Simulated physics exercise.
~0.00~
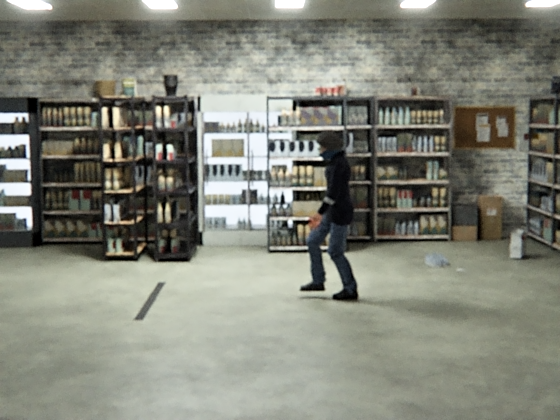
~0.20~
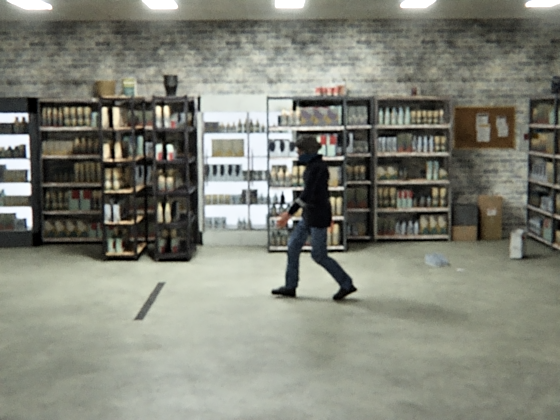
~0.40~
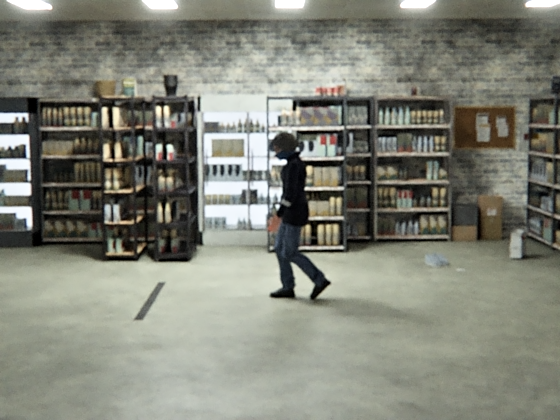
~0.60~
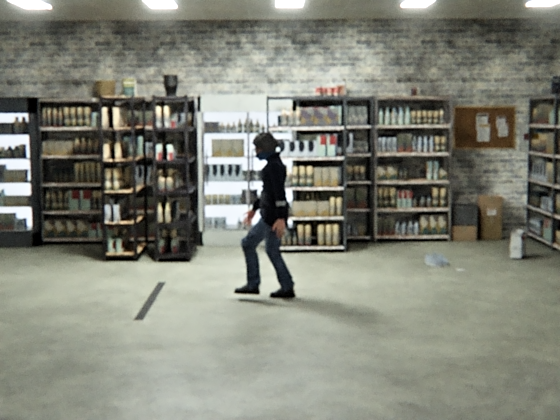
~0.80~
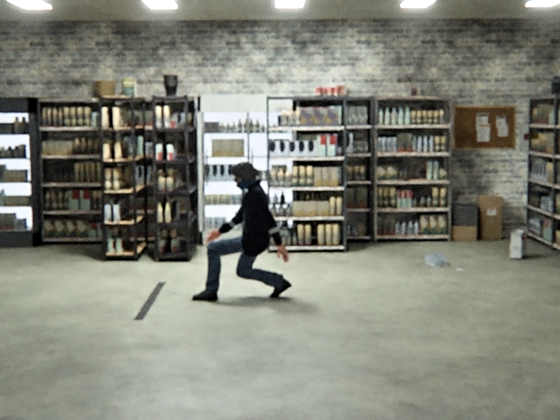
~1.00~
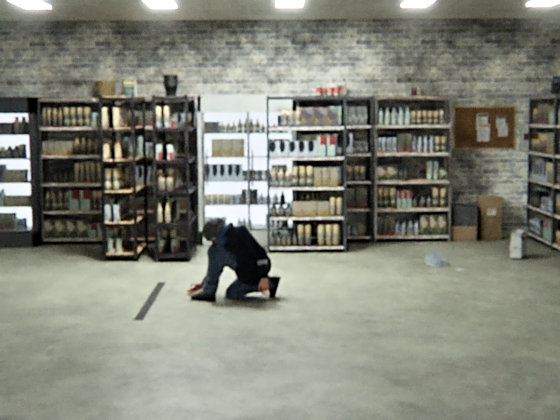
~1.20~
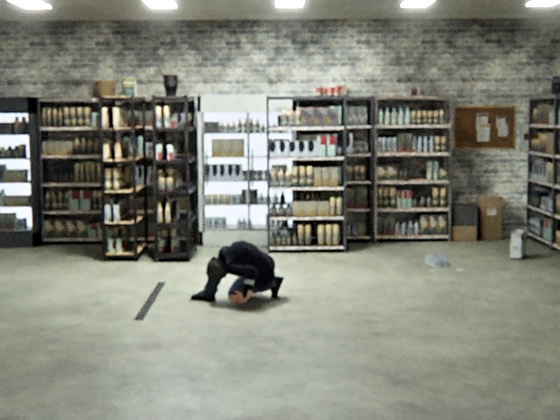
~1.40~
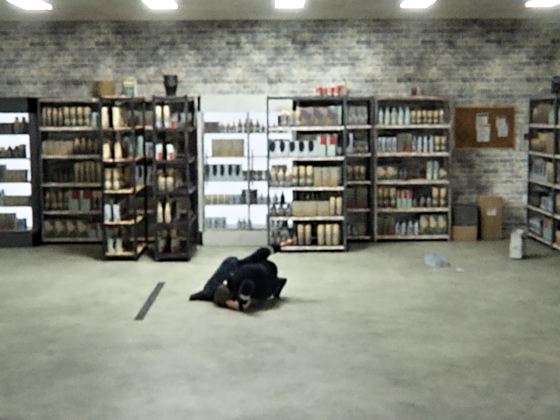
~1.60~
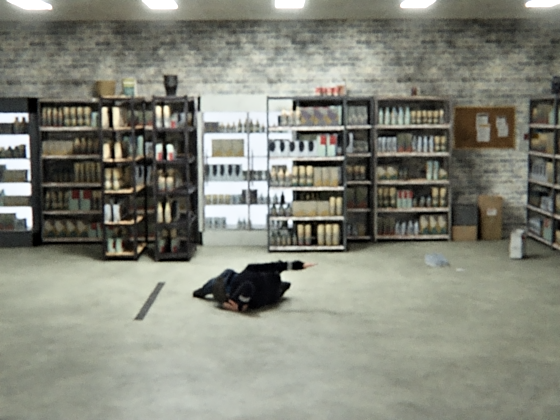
In a room lined with stocked shelves against a brick wall, a person in dark clothes strode left toward a black strip on the floor, then suddenly sank, folded forward and collapsed, ending up lying on the floor just short of the strip.
